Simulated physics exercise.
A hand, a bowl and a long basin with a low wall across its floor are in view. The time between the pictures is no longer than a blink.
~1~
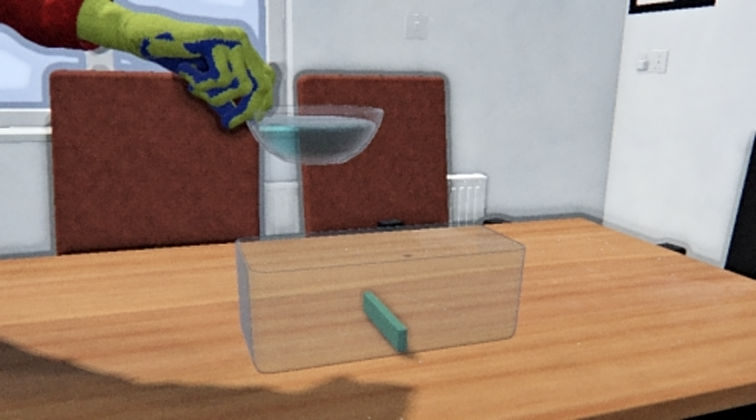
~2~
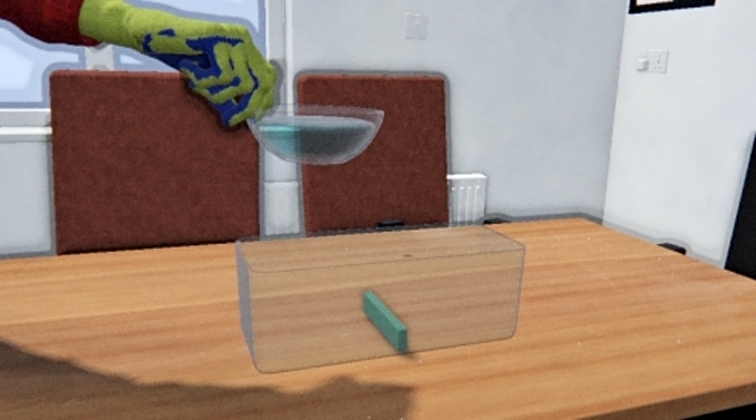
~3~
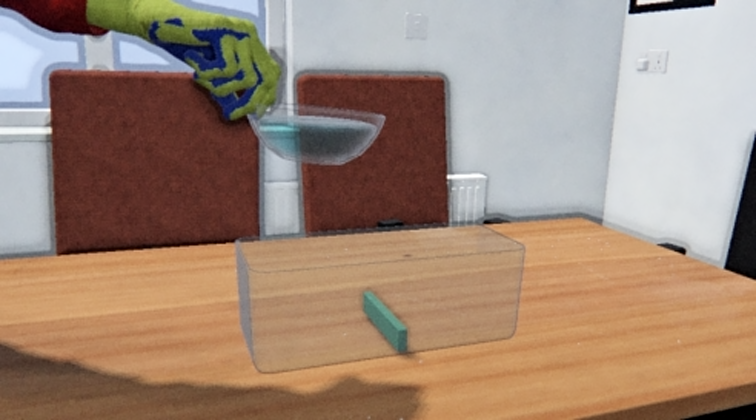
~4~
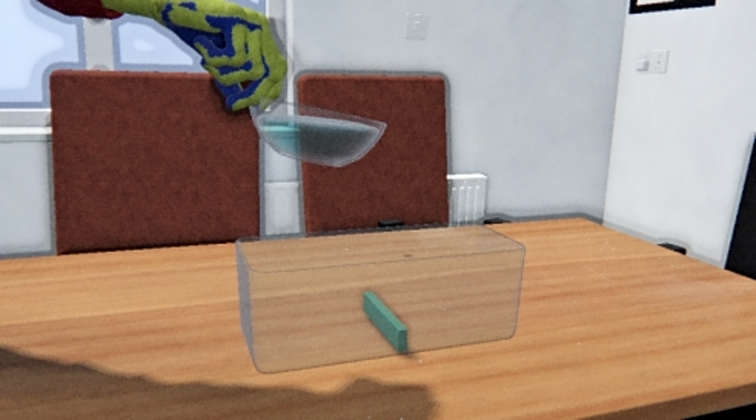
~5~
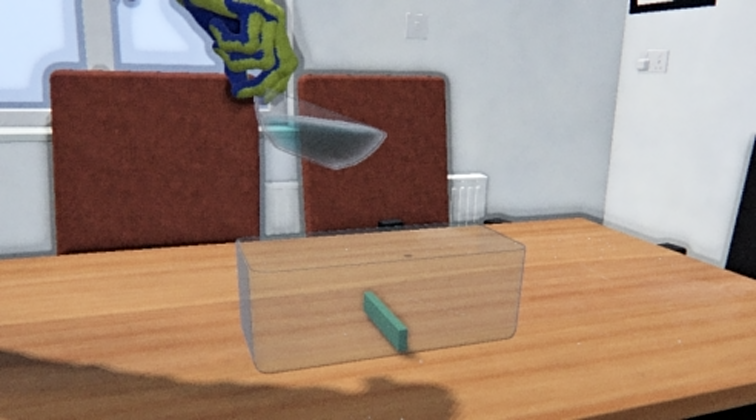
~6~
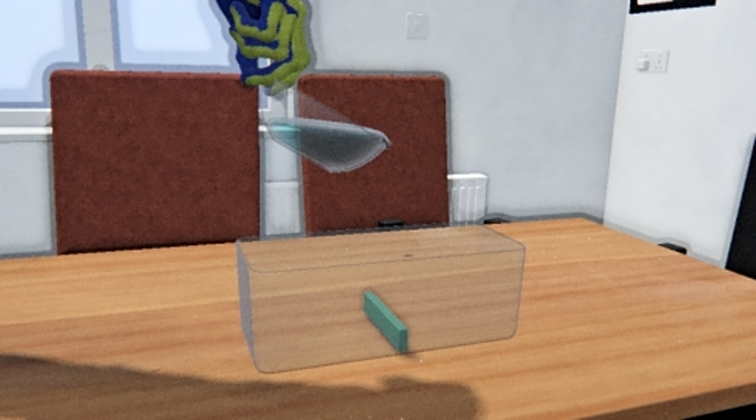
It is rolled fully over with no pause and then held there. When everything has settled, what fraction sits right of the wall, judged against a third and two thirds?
It settles with more than two thirds on the right.
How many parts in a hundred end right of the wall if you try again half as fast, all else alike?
It comes to 85 per cent or so.
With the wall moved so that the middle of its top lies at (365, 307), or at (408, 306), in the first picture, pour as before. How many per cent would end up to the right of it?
First try close to 90 percent, second try close to 55 percent.
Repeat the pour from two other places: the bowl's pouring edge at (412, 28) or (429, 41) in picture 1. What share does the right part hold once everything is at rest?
First try: Near 75 percent; second try: Near 75 percent.
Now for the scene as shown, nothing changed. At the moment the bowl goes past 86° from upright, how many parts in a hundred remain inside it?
Remaining fraction: Approx. 10 %.
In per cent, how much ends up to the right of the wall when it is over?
I'd put it at around 75 %.
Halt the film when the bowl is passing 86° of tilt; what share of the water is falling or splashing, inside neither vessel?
It's close to 35 %.
A moment on, the tilt is 86° and 8 per cent is still to pour, 0 is left of the wall and 57 right of it.
Next, the tilt is 99° and 0 per cent is still to pour, 21 is left of the wall and 77 right of it.
Then the tilt is 99° and 0 per cent is still to pour, 23 is left of the wall and 76 right of it.
Later the tilt is 99° and 0 per cent is still to pour, 23 is left of the wall and 76 right of it.
In the end 23 per cent lies left of the wall, 76 right of it and 1 outside.
